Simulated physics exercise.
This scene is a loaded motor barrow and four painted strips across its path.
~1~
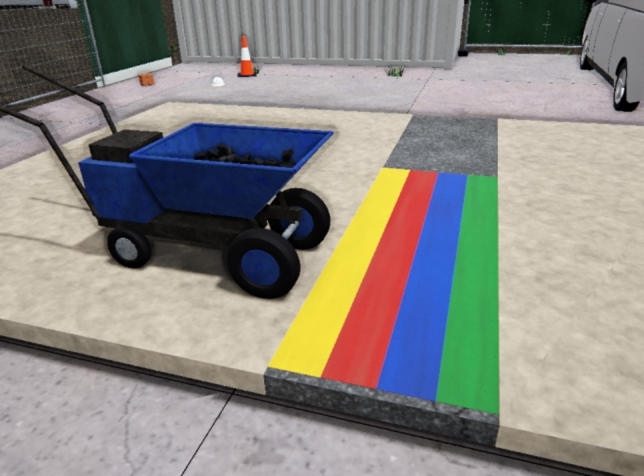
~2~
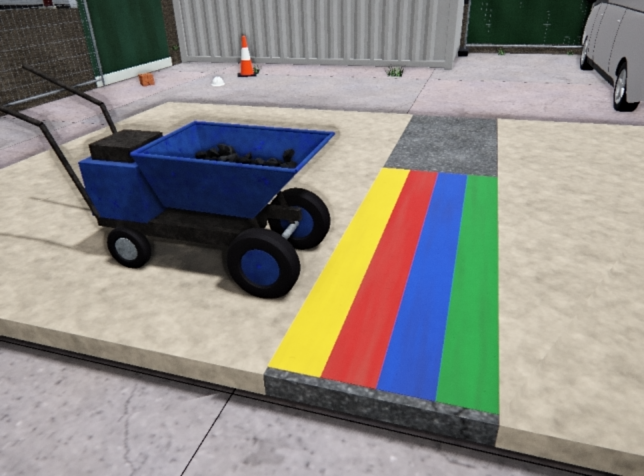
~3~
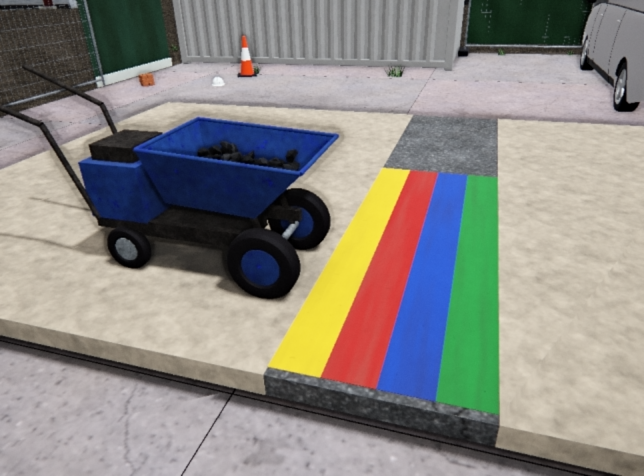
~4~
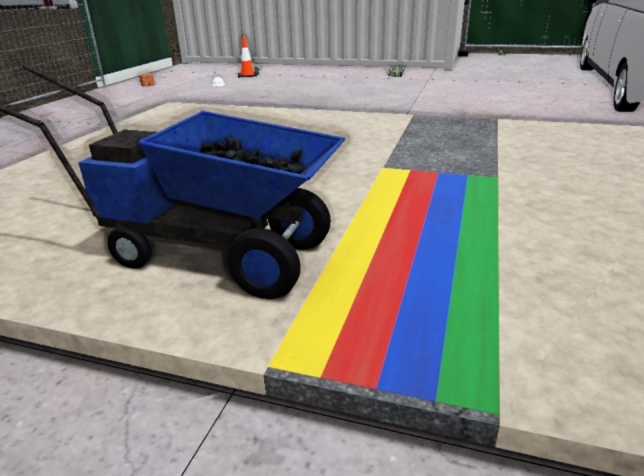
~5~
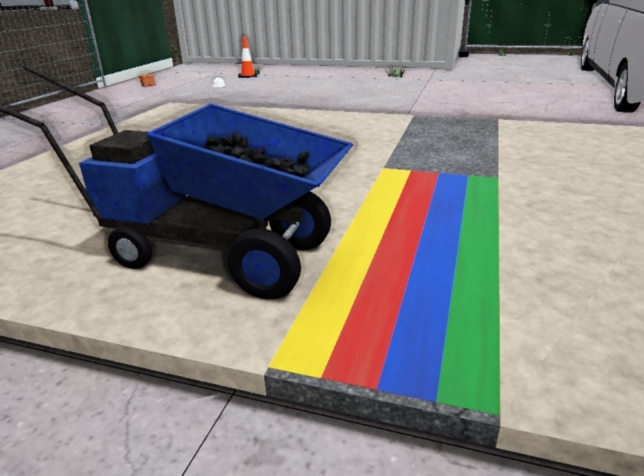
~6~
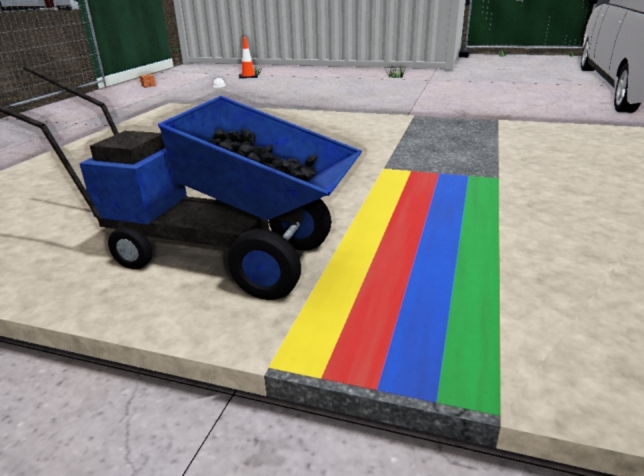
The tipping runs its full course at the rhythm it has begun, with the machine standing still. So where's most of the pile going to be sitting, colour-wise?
Most of it sits on blue.
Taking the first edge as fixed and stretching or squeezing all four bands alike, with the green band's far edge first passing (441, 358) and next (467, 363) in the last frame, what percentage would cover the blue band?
About 20 % and 30 %.
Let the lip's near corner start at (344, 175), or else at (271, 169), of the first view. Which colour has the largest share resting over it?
First spot: The strip in green; second spot: Red.
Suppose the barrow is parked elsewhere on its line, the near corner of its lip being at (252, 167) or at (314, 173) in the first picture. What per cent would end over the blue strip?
20 % and 40 %.
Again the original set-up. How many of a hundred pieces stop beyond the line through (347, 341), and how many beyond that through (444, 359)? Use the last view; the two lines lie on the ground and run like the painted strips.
In order, some 70 % then some 20 %.
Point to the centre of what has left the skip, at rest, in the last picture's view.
The centre settles at about (430, 284).
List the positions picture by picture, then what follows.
The first frame shows lip of the skip at (294, 171), level; top of the load at (230, 168), lumps of coal; yellow strip at (315, 330); red strip at (364, 339); blue strip at (415, 348); green strip at (470, 358).
The second frame shows lip of the skip at (295, 172), level; top of the load at (230, 167).
The third frame shows lip of the skip at (300, 174), tipped barely; top of the load at (219, 167).
The fourth frame shows lip of the skip at (308, 178), tipped a little; top of the load at (212, 158).
The fifth frame shows lip of the skip at (317, 185), tipped a little; top of the load at (218, 154).
The sixth frame shows lip of the skip at (328, 194), tipped clearly; top of the load at (227, 149); yellow strip at (315, 331); red strip at (364, 340); blue strip at (416, 349); green strip at (471, 359).
Soon, skip tipped steeply; all in the skip.
A while on, skip tipped right over; most in the skip; a small part over the red strip; a small part over the blue strip.
Towards the end, skip tipped right over; about a third in the skip; a small part over the red strip; about a third over the blue strip; about a quarter over the green strip; a stray few off the paint.
Finally, skip tipped right over; about a third in the skip; none over the yellow strip; a small part over the red strip; about a third over the blue strip; about a quarter over the green strip; a stray few off the paint.
